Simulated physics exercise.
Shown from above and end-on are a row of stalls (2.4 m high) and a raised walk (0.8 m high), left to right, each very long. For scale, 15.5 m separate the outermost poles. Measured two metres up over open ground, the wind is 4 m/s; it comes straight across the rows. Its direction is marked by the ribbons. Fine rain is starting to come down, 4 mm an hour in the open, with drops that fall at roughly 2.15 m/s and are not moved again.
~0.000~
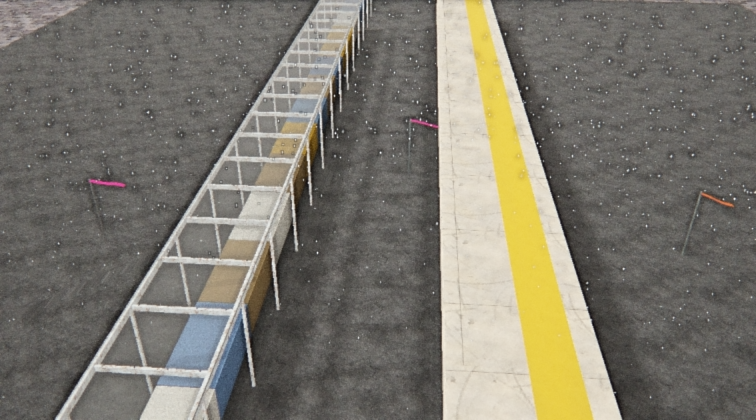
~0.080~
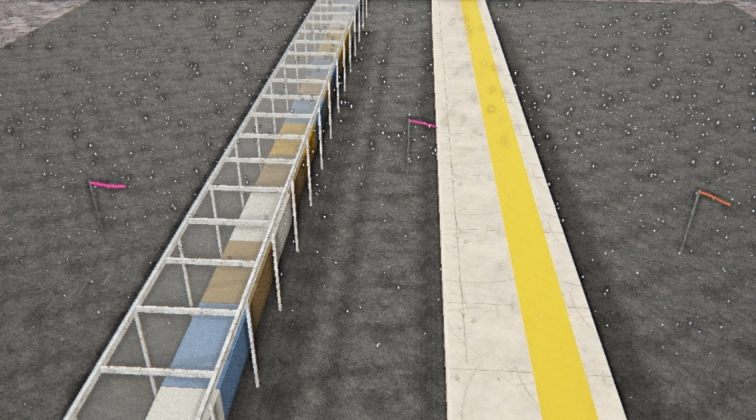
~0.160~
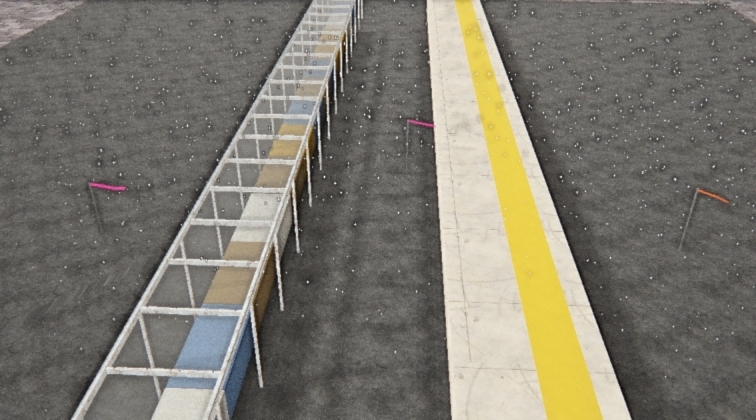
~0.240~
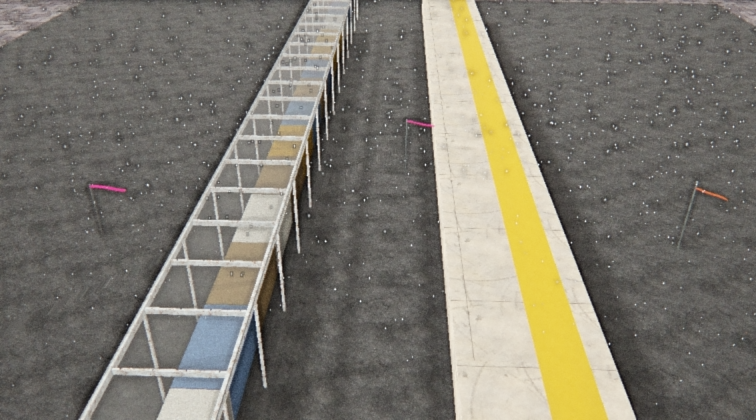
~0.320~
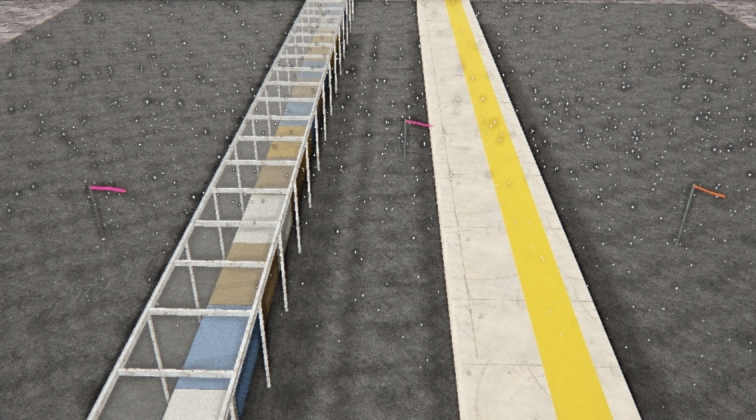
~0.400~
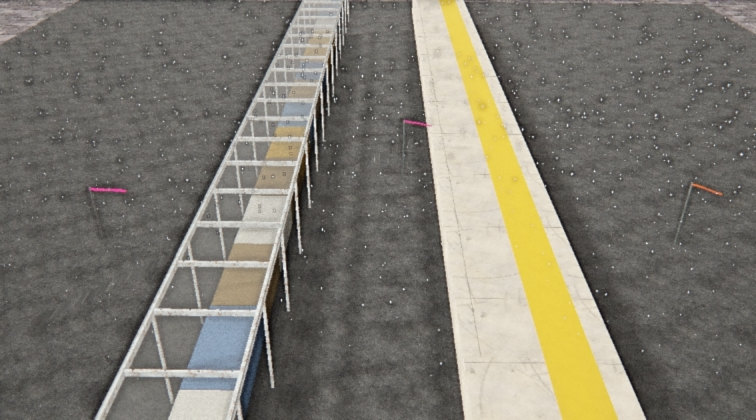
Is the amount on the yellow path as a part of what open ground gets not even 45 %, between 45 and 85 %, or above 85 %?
The share comes to above 85 % of what open ground gets.
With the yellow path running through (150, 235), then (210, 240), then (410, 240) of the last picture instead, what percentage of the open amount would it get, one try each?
Going place by place, it's about 90, 90 and 50 %.
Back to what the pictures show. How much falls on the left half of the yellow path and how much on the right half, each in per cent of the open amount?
Left half about 100 per cent, right half about 95 per cent.
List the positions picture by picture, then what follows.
The left ribbon ends at (124, 186), leaning 85 degrees to the right, in the first frame.
The right ribbon ends at (730, 205), leaning 70 degrees to the right and the yellow one passes (522, 220), in the second frame.
The inner ribbon ends at (436, 127), leaning 80 degrees to the right, above the rows the drops slant 65 degrees from upright, towards the right and the top of the row of stalls crosses (271, 135), in the third frame.
The left ribbon ends at (125, 190), leaning 85 degrees to the right and the yellow one passes (509, 175), in the fourth frame.
The right ribbon ends at (725, 196), leaning 70 degrees to the right and above the rows the drops slant 65 degrees from upright, towards the right, in the fifth frame.
The inner ribbon ends at (432, 126), leaning 80 degrees to the right and the top of the raised walk crosses (493, 189), in the sixth frame.
10 minutes on, 0.7 mm on the yellow path, 0.7 mm in the open.
30 minutes on, 2.0 mm on the yellow path, 2.0 mm in the open.
60 minutes on, 3.9 mm on the yellow path, 4.0 mm in the open, so the yellow path has 98 % of the open amount; the left half of it has 101 %, the right half 95 %.
